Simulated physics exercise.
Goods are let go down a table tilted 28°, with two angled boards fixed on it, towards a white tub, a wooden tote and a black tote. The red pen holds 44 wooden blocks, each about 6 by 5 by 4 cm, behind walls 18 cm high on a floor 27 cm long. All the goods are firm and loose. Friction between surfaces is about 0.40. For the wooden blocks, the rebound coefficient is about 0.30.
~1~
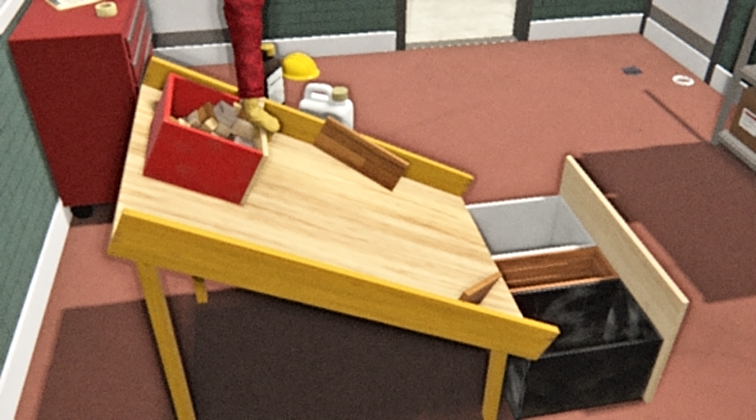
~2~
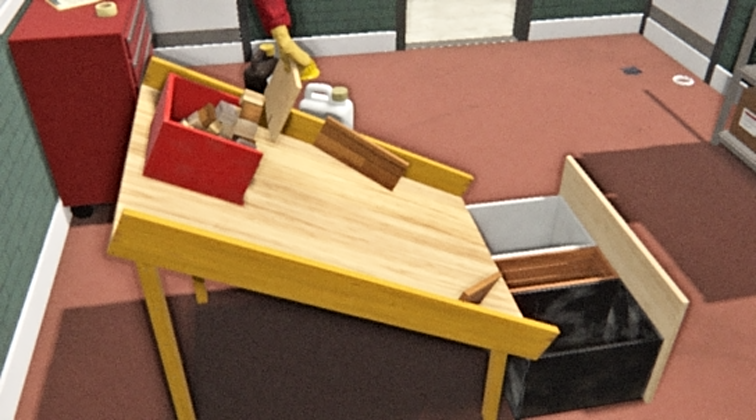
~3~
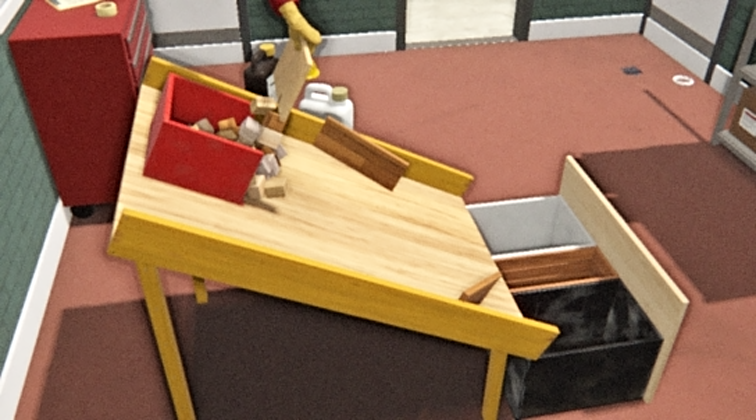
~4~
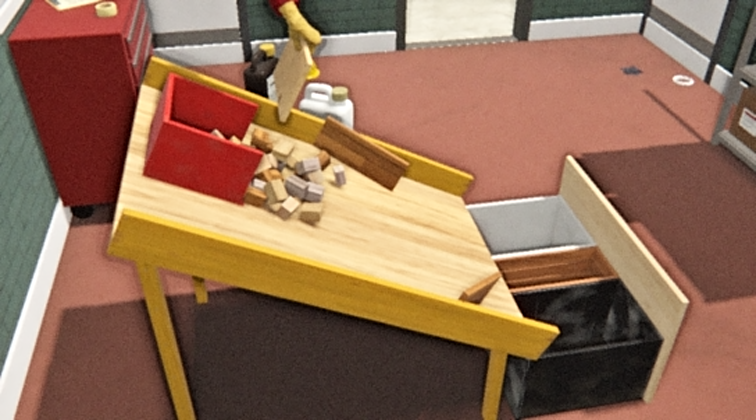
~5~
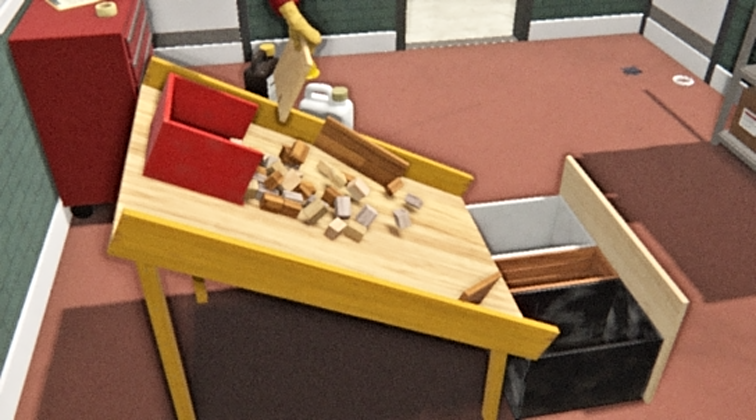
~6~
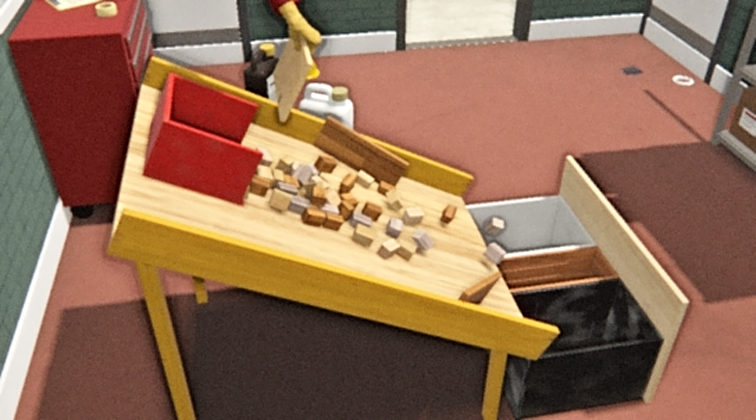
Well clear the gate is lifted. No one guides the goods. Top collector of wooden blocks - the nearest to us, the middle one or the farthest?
Middle.
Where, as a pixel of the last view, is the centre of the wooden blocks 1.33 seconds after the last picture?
(566, 307).
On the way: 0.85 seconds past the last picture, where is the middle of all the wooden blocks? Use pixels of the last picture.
Somewhere around (548, 302) in pixels.
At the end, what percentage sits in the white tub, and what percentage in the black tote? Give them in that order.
Roughly 35 % for the first place and 15 % for the second.
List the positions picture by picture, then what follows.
In the first frame (we follow the rim corner now nearest the camera), red pen at (169, 121); white tub at (481, 259); nothing out yet.
The second frame shows red pen at (169, 121).
The third frame shows red pen at (169, 121); 13 out, the lowest block at (272, 158).
The fourth frame shows red pen at (169, 121); 25 out, the lowest block at (340, 176).
The fifth frame shows red pen at (169, 121); 32 out, the lowest block at (414, 201).
The sixth frame shows red pen at (169, 121); white tub at (481, 259); 37 out, the lowest block at (494, 226).
Then, 0.21 s after the last picture, 2 still in the red pen, 2 in the white tub, 1 in the wooden tote, 38 on the slope and 1 in the air.
Then, 0.48 s after the last picture, 5 in the white tub, 5 in the wooden tote, 4 in the black tote, 27 on the slope and 3 in the air.
Then, 0.85 s after the last picture, 13 in the white tub, 16 in the wooden tote, 6 in the black tote, 7 on the slope and 2 in the air.
Final count (1.33 s after the last picture), 15 in the white tub, 23 in the wooden tote and 6 in the black tote.
